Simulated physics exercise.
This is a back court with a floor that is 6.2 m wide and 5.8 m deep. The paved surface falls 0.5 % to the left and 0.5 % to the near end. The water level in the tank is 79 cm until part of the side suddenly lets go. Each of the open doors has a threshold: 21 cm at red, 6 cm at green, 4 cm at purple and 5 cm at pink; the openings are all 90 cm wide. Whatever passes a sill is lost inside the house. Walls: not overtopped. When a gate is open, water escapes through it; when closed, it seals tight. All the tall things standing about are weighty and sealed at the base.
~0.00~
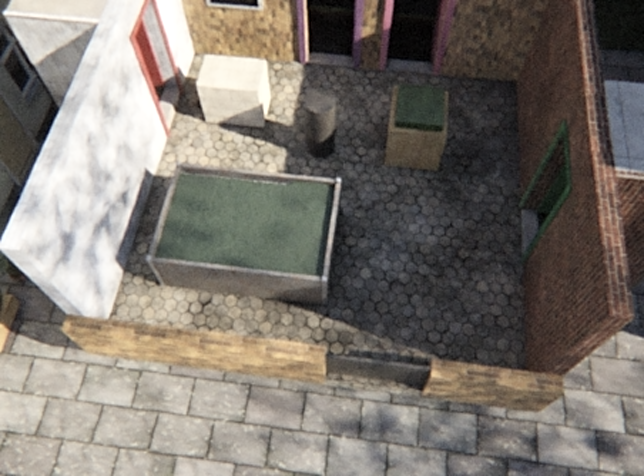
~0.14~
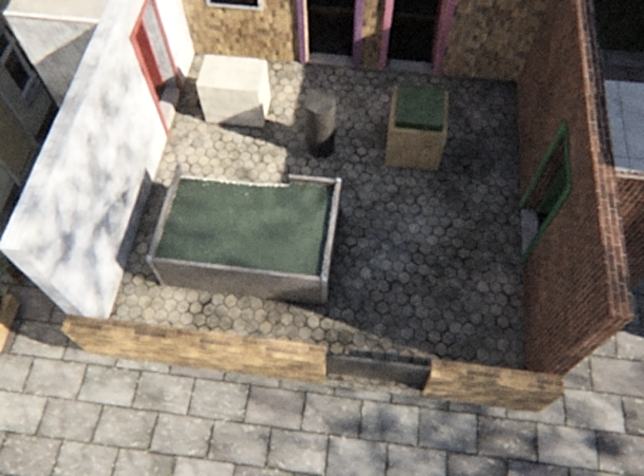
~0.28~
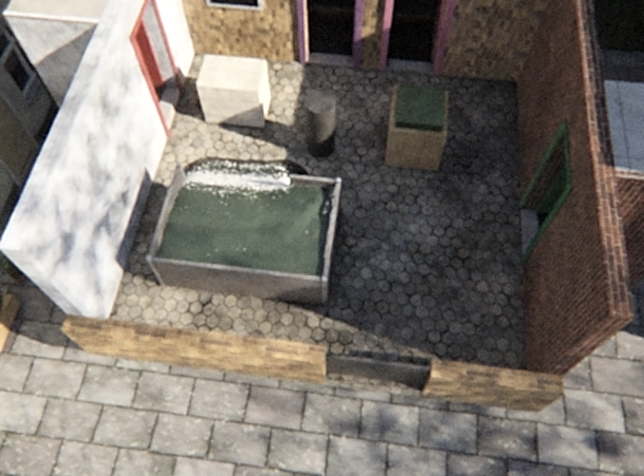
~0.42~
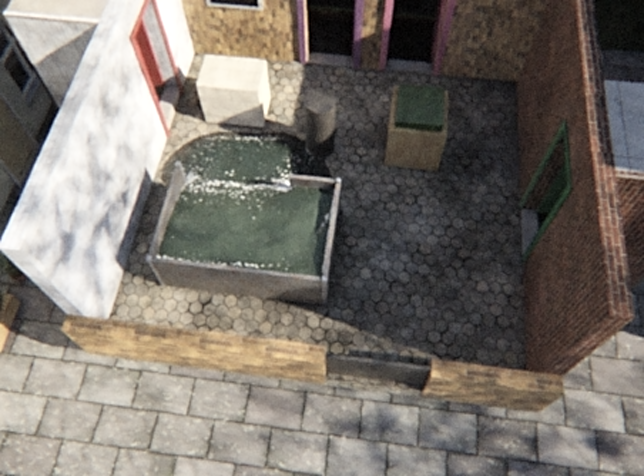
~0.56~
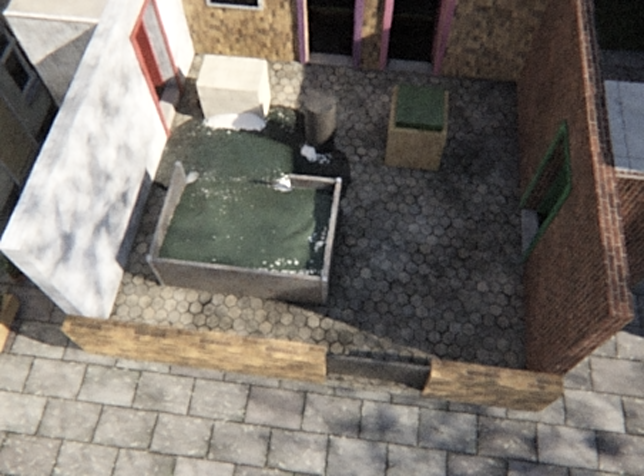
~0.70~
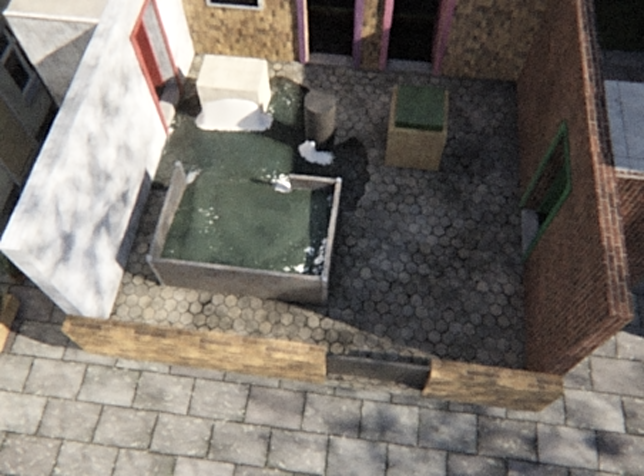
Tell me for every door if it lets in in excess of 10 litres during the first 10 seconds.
The red door breaks the limit; the green door remains within the limit; the purple door breaks the limit; the pink door breaks the limit.
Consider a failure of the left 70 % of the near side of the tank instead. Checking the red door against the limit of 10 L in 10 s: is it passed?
So for red: No.
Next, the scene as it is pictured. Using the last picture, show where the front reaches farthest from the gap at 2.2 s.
Somewhere about (465, 78).
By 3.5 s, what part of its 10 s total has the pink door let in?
It comes to about 40 per cent.
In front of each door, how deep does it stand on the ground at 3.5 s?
You'd see red at 21 cm, green at 2 cm, purple at 12 cm and pink at 10 cm.
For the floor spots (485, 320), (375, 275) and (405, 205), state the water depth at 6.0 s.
Around 2 cm, 1 cm and 3 cm, in the order given.
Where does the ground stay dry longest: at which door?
Door: Green.
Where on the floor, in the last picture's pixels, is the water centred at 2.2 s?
It lies at roughly (250, 169) in pixels.
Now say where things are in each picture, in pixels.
The tank at (248, 221) is whole and still, 79 cm deep, in the first picture.
Water pours out on the tank's far side and has run 1.0 m, to a hidden place; typically 10 cm deep outside, 79 cm at the tank's back, in the second picture.
The front is at a hidden place, 1.2 m from the gap on the tank's far side; 1.5 m2 of floor is under water; 78 cm left at the back of the tank, in the third picture.
Water pours out on the tank's far side and has run 1.5 m, to (290, 138); typically 12 cm deep outside, 71 cm at the tank's back, in the fourth picture.
Water pours out on the tank's far side and has run 2.1 m, to (291, 111); typically 10 cm deep outside, 67 cm at the tank's back, in the fifth picture.
Water pours out on the tank's far side and has run 2.8 m, to (285, 81); typically 9 cm deep outside, 66 cm at the tank's back, in the sixth picture.
After 1.4 s water covers 30 % of the floor and is deepest (54 cm) near (240, 133); red door 41 cm at the sill, 26 L in, green door not reached, purple door 15 cm at the sill, 41 L in, pink door not reached.
After 2.2 s water covers 45 % of the floor and is deepest (40 cm) near (171, 126); red door 34 cm at the sill, 124 L in, green door not reached, purple door 15 cm at the sill, 173 L in, pink door 12 cm at the sill, 1 L in.
After 3.5 s water covers 55 % of the floor and is deepest (28 cm) near (188, 74); red door 21 cm at the sill, 166 L in, green door 2 cm at the sill, 0 L in, purple door 12 cm at the sill, 318 L in, pink door 10 cm at the sill, 31 L in.
After 6.0 s water covers 90 % of the floor and is deepest (19 cm) near (484, 109); red door 12 cm at the sill, 168 L in, green door 4 cm at the sill, 0 L in, purple door 10 cm at the sill, 372 L in, pink door 7 cm at the sill, 58 L in.
After 10.0 s water covers 100 % of the floor and is deepest (16 cm) near (330, 293); red door 7 cm at the sill, 168 L in, green door 4 cm at the sill, 0 L in, purple door 6 cm at the sill, 396 L in, pink door 8 cm at the sill, 75 L in.
